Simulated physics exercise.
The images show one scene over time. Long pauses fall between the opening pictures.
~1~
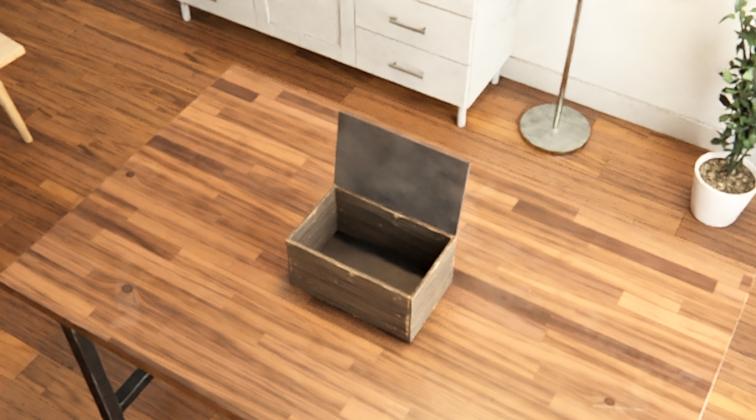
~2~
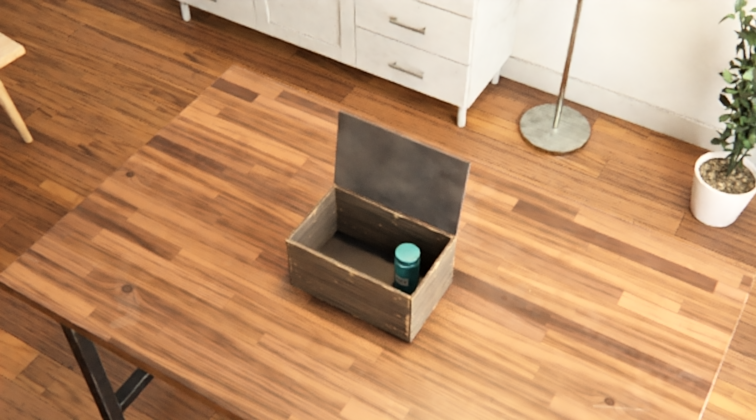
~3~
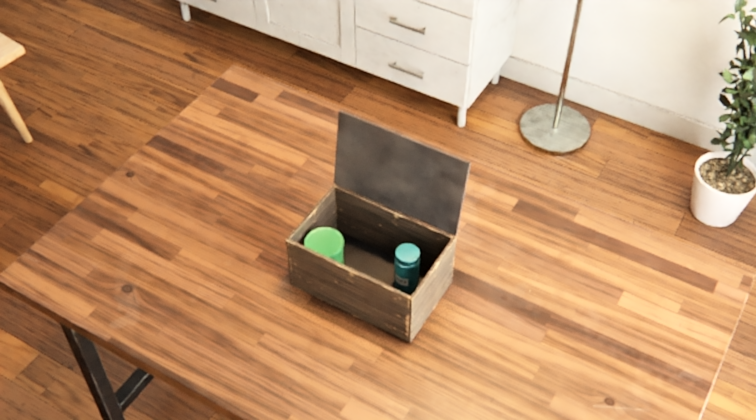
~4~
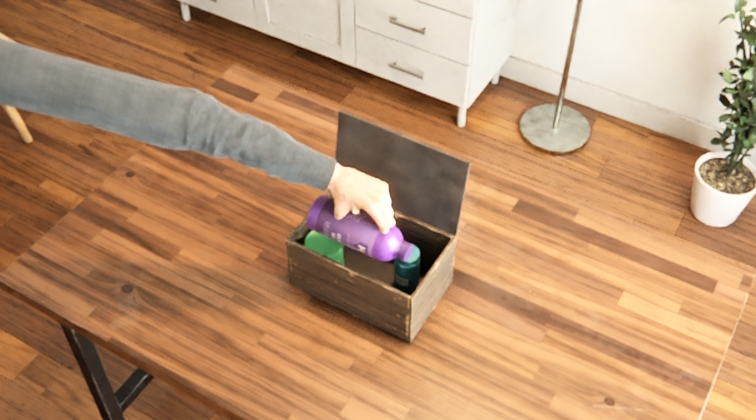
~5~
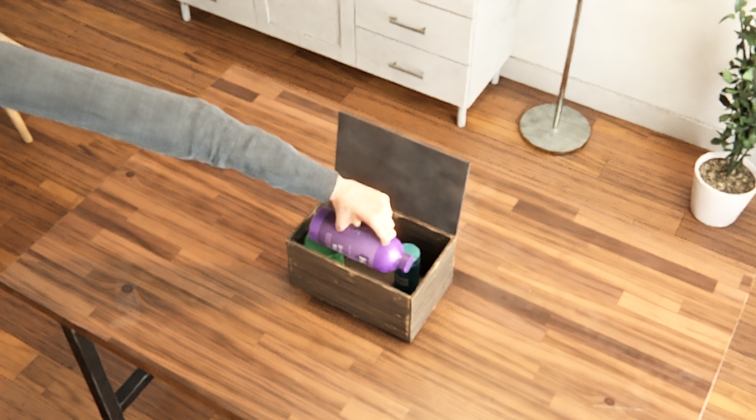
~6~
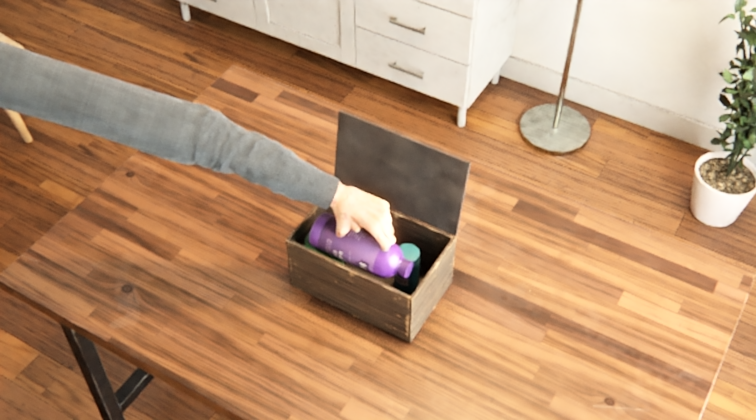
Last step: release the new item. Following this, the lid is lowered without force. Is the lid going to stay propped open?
Yes, it stays open.
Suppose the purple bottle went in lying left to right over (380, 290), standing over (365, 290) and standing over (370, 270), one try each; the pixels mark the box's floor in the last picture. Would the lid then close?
Going through the three tries, the lid hangs open, then hangs open, then hangs open.
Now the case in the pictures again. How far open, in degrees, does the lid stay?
About 12°.
Then, 1.00 s on from there, lid starting down; purple bottle shifted about its own width near (380, 281).
Then, 1.70 s on from there, lid 45° above the rim; purple bottle shifted about its own width near (380, 281).
Then, 2.10 s on from there, lid 13° above the rim; purple bottle shifted about its own width near (380, 281).
In the end, lid 12° above the rim; moved from the start, purple bottle; the other 2 unmoved. At the end, from the last picture's camera, purple bottle near (379, 282).
